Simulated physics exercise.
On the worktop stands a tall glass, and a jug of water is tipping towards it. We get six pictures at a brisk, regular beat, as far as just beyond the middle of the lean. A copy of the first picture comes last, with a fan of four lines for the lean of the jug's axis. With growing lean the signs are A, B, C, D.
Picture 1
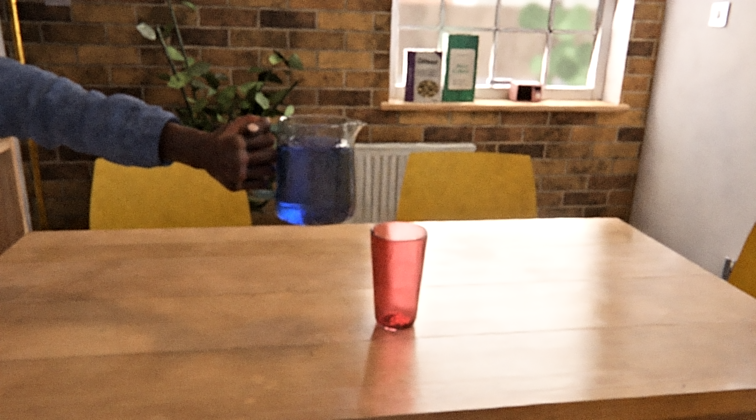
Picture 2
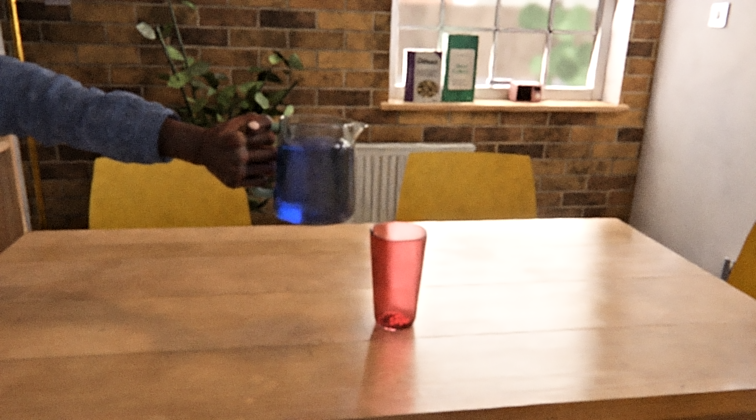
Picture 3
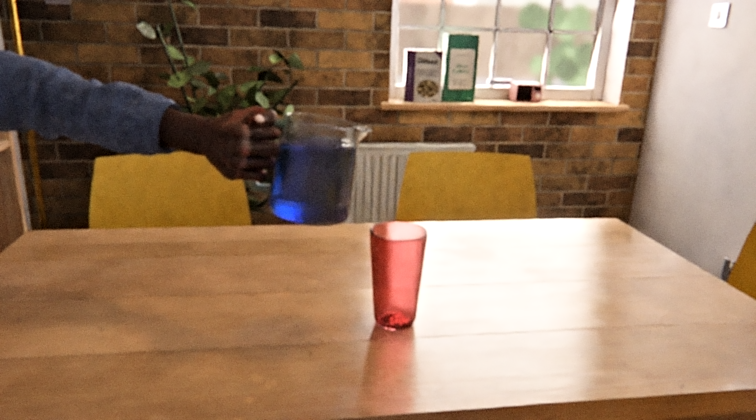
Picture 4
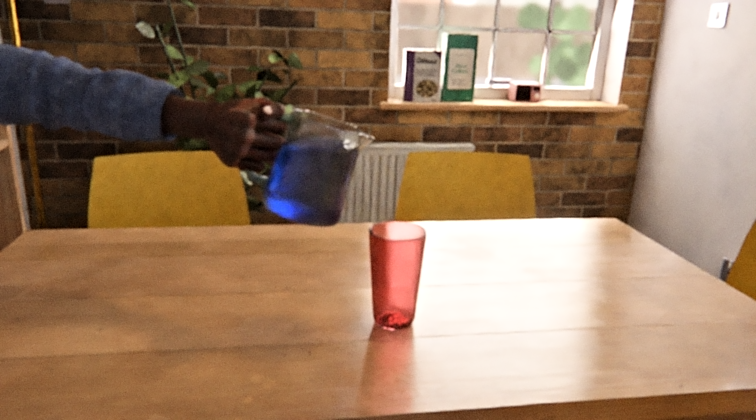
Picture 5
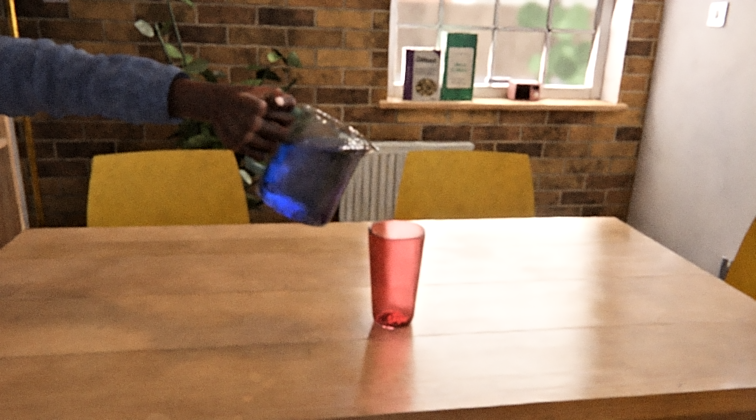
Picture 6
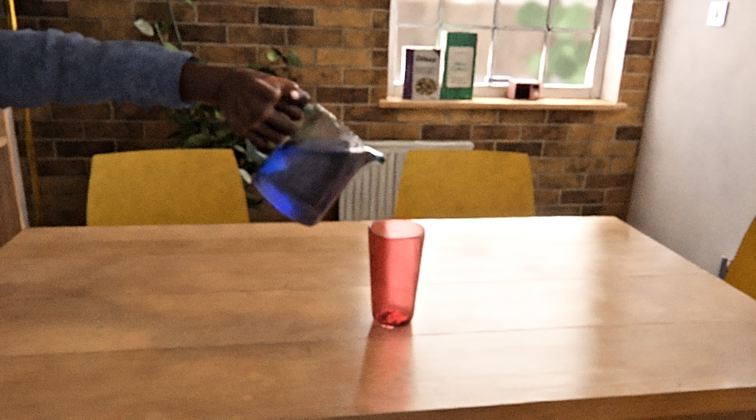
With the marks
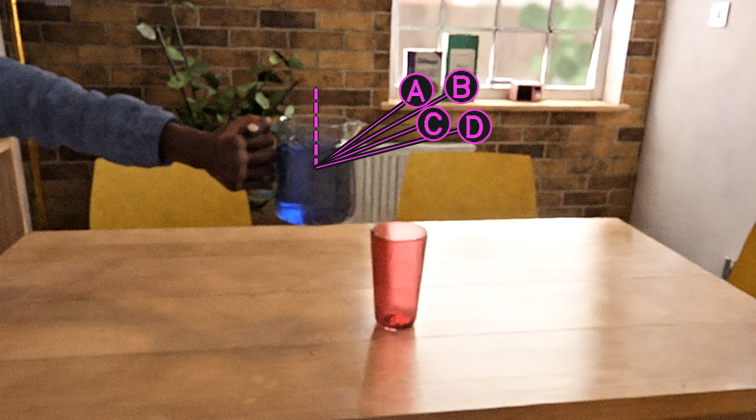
At a wooden table, a hand tilts a jug of blue liquid beside a red glass.
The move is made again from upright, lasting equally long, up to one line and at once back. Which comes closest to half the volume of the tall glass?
Use line B.
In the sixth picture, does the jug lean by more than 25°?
Yes.
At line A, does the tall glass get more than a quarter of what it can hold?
Yes.
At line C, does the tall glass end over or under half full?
Over half.
On the marked copy, A at (403, 103); B at (447, 94); C at (416, 127); D at (458, 130).
If A is chosen, the tall glass ends with about 33 % of what it can hold.
If B is chosen, the tall glass ends with about 52 % of what it can hold.
If C is chosen, the tall glass ends with about 72 % of what it can hold.
If D is chosen, the tall glass ends with about 84 % of what it can hold; 6 % of the water is spilt.
